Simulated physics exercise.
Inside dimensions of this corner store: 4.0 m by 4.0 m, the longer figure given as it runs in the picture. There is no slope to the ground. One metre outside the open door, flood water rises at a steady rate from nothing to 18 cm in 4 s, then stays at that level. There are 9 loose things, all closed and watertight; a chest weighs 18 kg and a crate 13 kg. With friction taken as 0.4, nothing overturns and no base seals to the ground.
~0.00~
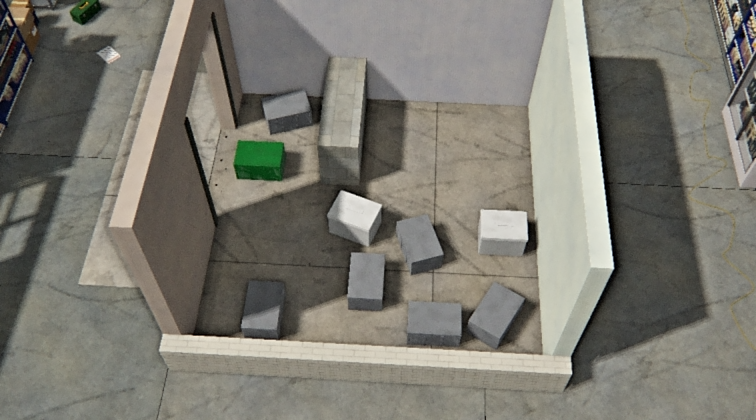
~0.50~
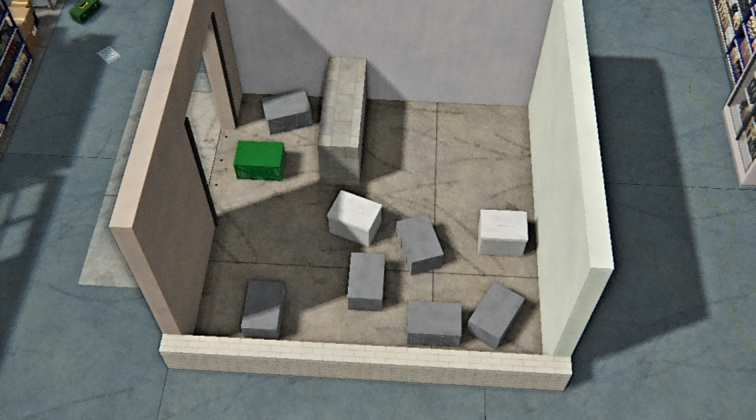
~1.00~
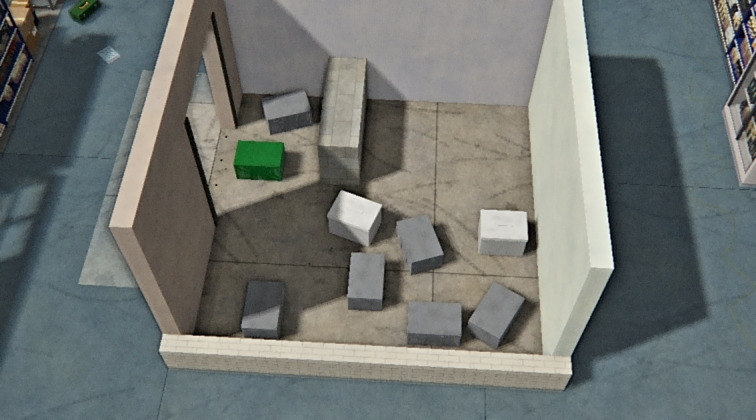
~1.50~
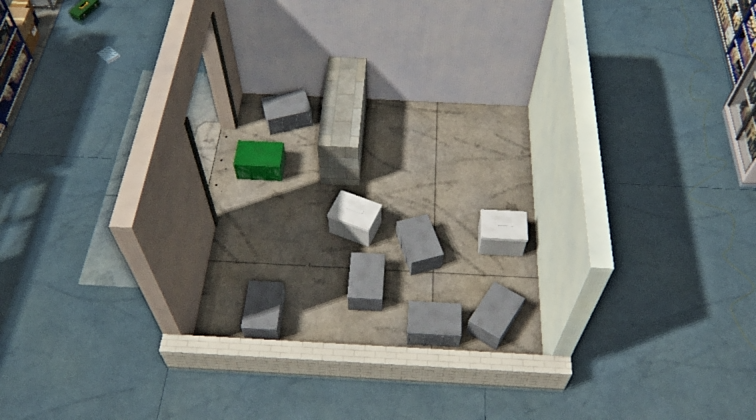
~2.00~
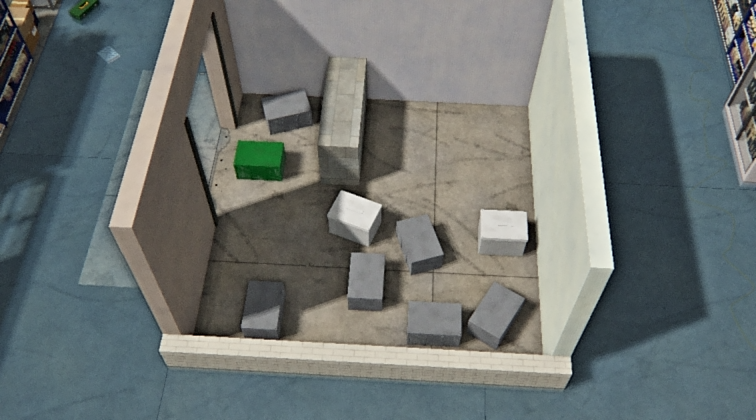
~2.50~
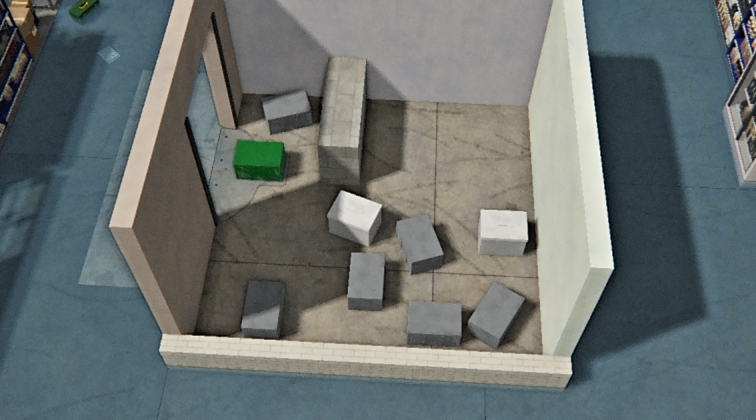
To begin with, a roofless room holding a green crate and scattered grey and white blocks stands on a dry grey floor. The ground outside then turns blue with water, and later a thin patch spreads in through the left doorway toward the crate, while none of the objects move.
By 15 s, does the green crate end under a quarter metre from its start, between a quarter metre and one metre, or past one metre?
Past one metre.
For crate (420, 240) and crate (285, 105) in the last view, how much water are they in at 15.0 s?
Close to 11 and 14 centimetres.
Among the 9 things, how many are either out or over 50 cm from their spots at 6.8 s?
Result: 1.
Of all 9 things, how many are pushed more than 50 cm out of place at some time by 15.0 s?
It adds up to 8.
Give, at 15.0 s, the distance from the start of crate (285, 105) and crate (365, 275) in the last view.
First 40 cm, then 200 cm.
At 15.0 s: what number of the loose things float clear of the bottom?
It comes to 9 of them.
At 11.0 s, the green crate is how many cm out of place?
By then it has shifted roughly 350 cm.
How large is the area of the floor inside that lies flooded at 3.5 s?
Roughly 2.0 m2 of it is wet.
After 3.5 s the green crate is near (281, 153), 0.3 m from its start, aground; 0 afloat.
After 6.8 s the green crate is near (296, 155), 0.5 m from its start, afloat; 2 afloat.
After 11.0 s the green crate is near (433, 335), 3.3 m from its start, afloat; 7 afloat.
After 15.0 s the green crate is near (498, 303), 3.6 m from its start, afloat; 9 afloat.
